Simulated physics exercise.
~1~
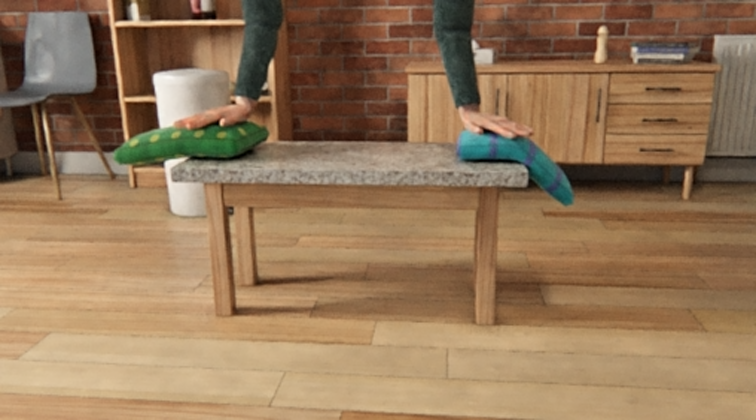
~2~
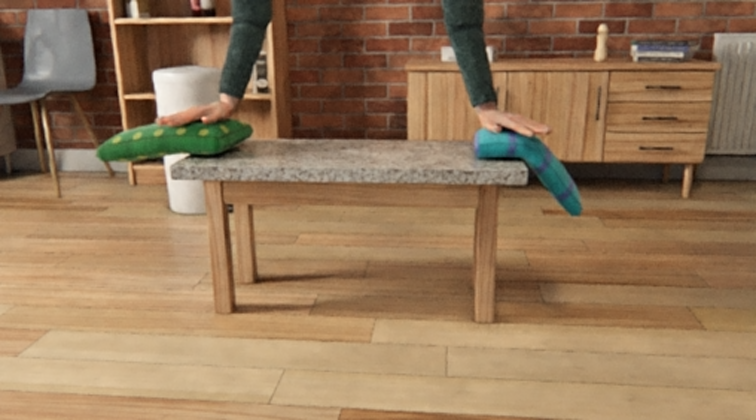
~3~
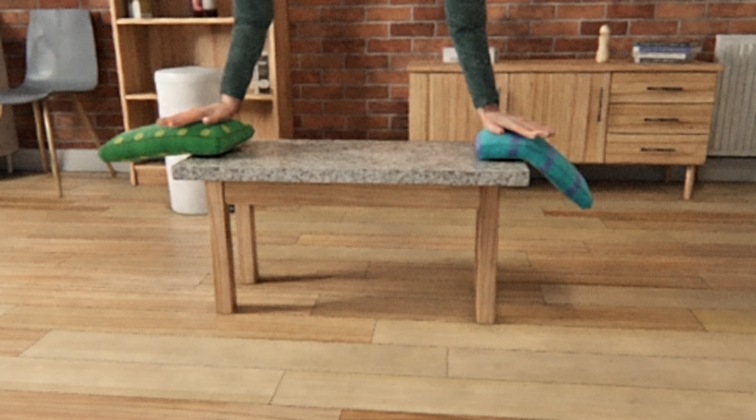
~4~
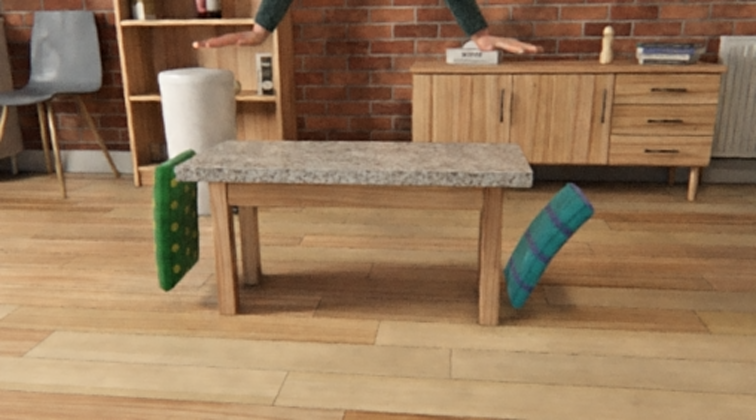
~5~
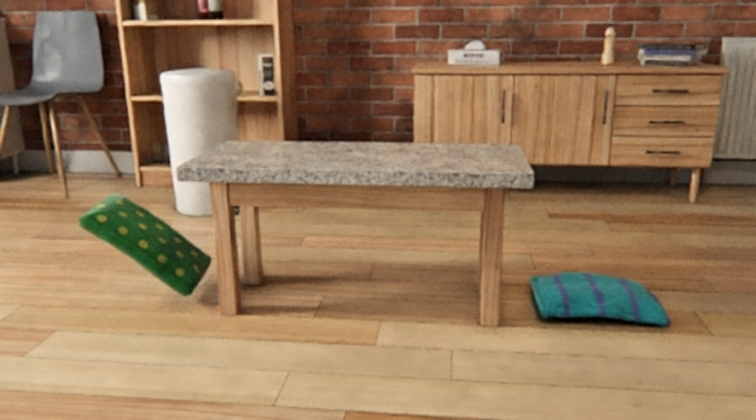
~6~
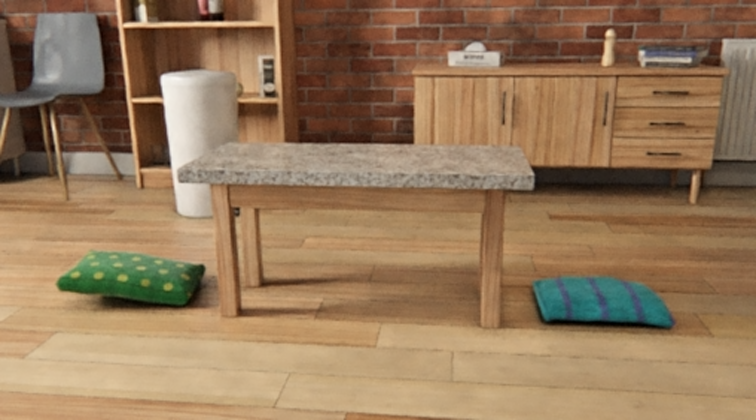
We see two hands push a green spotted pillow and a turquoise folded blanket outwards to opposite ends of a low stone-topped table, then let go. Both tip over the edges and fall, ending on the wooden floor, the pillow at left and the blanket at right.
